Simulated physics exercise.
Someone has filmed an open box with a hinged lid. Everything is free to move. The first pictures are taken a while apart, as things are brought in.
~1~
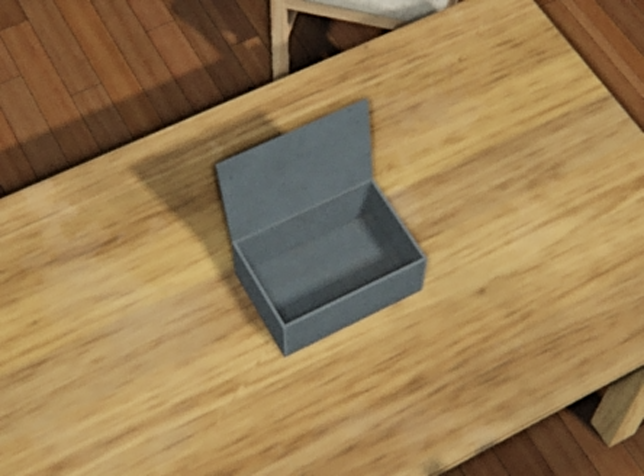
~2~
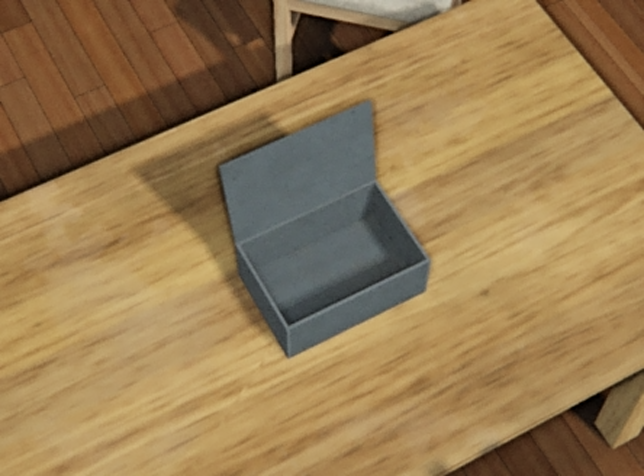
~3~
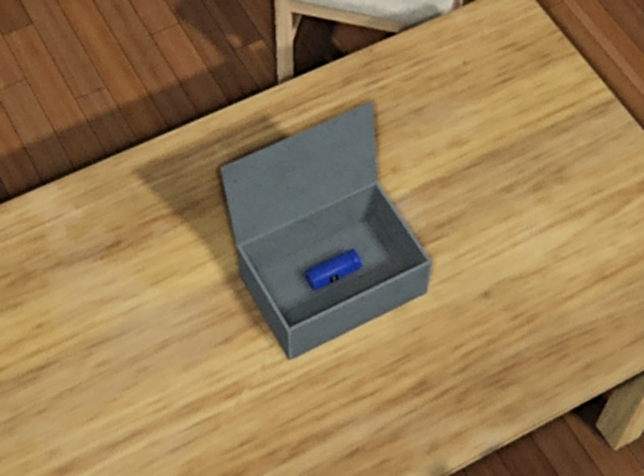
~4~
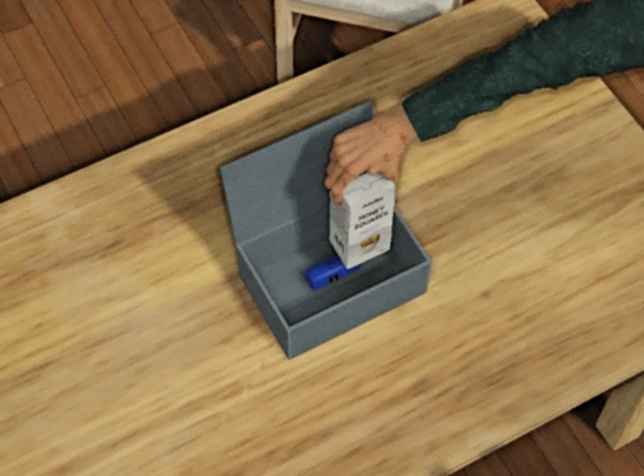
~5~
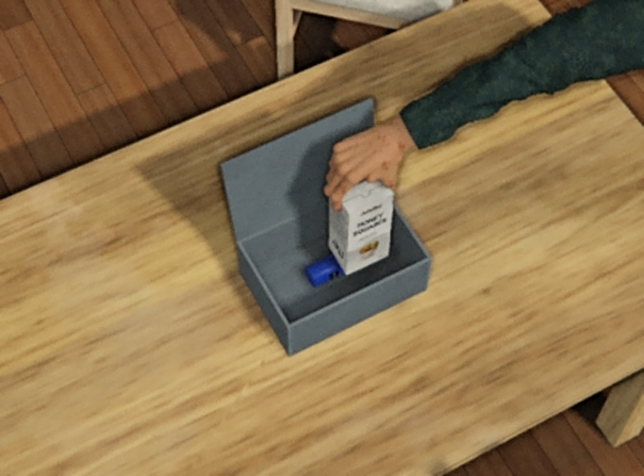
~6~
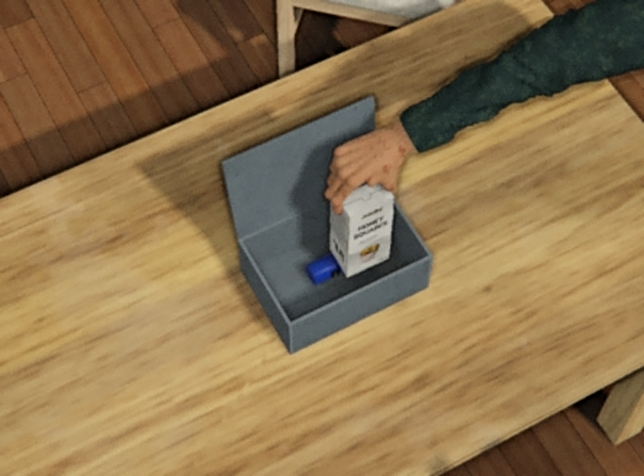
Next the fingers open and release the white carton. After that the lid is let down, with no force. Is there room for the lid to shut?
In the end the lid is held up.
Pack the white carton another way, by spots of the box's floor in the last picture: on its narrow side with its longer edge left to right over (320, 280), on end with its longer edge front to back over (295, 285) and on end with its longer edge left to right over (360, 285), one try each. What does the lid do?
First try: It shuts flat; second try: It stays ajar; third try: It stays ajar.
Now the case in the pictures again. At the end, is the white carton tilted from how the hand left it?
The white carton ends up tilted.
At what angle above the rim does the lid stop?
About 25°.
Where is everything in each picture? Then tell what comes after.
The last thing is not in view yet, in the first picture.
The last thing is not in view yet, in the second picture.
The last thing is not in view yet; blue shaker (333, 270), in the third picture.
On its way; white carton (361, 214); blue shaker (333, 269), in the fourth picture.
On its way; white carton (360, 221); blue shaker (333, 266), in the fifth picture.
Put in, still held; white carton (361, 224); blue shaker (335, 264), in the sixth picture.
Then, 1.10 s later than the last frame, lid starting down; white carton tilted by 50° near (372, 248); blue shaker moved about its own width.
Then, 1.80 s later than the last frame, lid 46° above the rim; white carton tilted by 50° near (372, 248); blue shaker moved about its own width.
When it is over, lid 25° above the rim; lying over in the box, white carton; moved from the start, blue shaker. End places, in pixels of the last picture, white carton near (372, 248).
